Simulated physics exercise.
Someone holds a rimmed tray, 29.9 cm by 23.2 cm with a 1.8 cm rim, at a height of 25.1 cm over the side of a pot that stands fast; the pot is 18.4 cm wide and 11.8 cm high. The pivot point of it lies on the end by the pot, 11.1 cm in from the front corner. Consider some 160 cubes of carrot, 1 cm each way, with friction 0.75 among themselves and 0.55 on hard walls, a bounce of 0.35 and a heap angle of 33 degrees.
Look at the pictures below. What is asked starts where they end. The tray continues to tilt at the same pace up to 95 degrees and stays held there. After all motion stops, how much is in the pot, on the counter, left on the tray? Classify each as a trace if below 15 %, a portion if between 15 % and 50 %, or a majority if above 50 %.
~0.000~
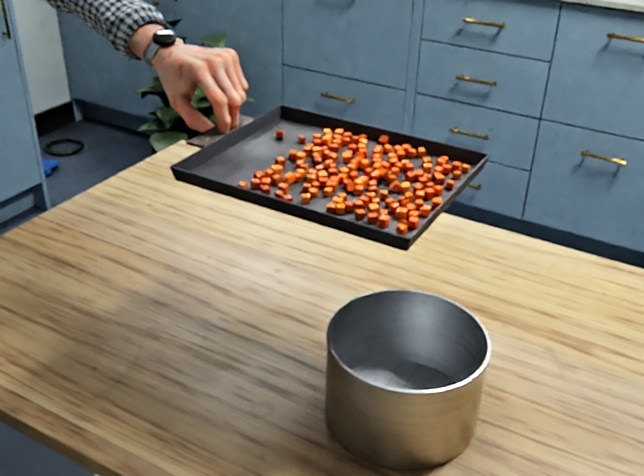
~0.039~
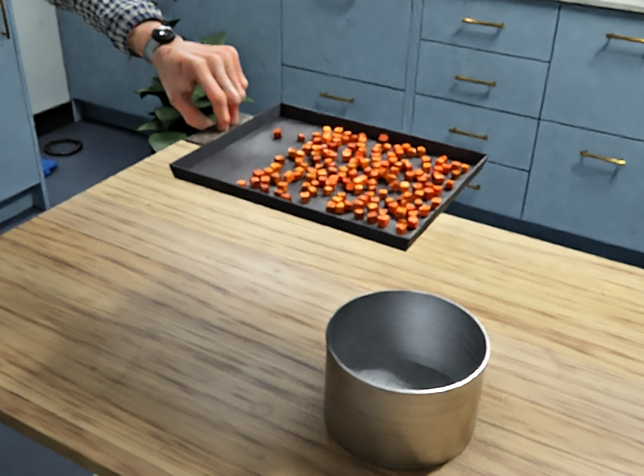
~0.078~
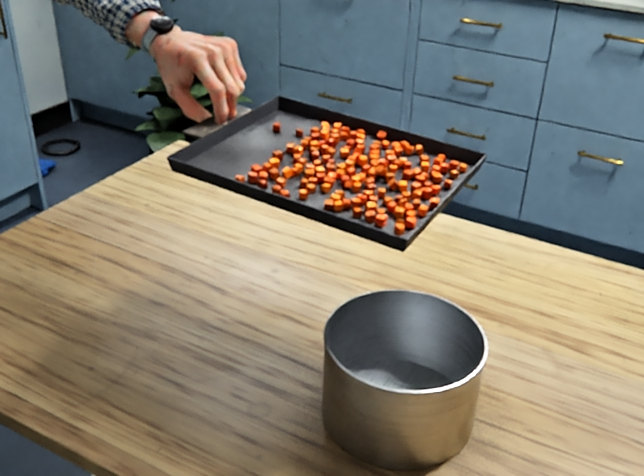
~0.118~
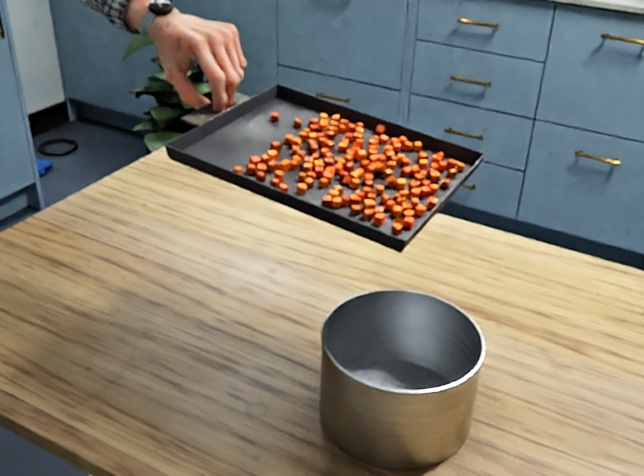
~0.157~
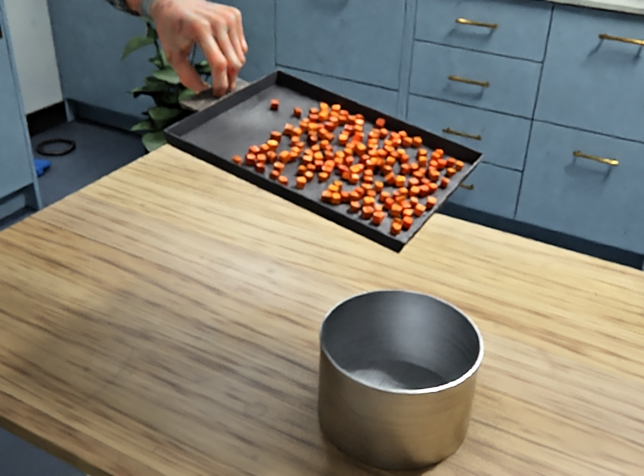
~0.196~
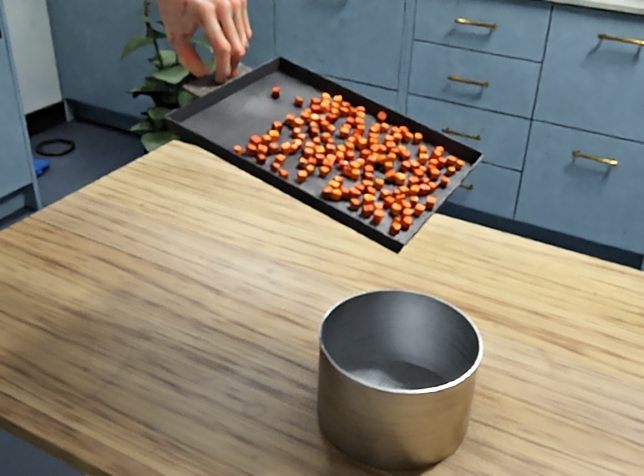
Pot: A portion. Counter: A majority. Left on the tray: A trace.
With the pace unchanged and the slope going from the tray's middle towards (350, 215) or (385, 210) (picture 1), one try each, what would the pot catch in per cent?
Around 95 % for the first direction, around 90 % for the second.
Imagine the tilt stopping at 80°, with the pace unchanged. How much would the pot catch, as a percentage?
Estimated share: About 20 %.
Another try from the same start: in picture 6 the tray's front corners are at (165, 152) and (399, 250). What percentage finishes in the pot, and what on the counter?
In the pot: 95 per cent; on the counter: 5 per cent.
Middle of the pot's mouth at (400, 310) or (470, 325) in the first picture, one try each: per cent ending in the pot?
That gives roughly 25 per cent and then 75 per cent.
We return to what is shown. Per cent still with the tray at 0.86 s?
I'd say close to 65 per cent.
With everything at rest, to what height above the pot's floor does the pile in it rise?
Close to 2.0 cm up.
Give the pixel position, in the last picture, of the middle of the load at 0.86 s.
Load centre est.: (445, 204) px.
Then, at 0.59 s, tilt 53 degrees; the tray holds 100 %, the pot 0 %.
After 0.86 s, tilt 79 degrees; the tray holds 65 %, the pot 5 %.
Then, at 1.23 s, tilt 95 degrees; the tray holds 15 %, the pot 25 %.
By 2.6 s all is still; pot 40 %, counter 55 %, tray 5 %.
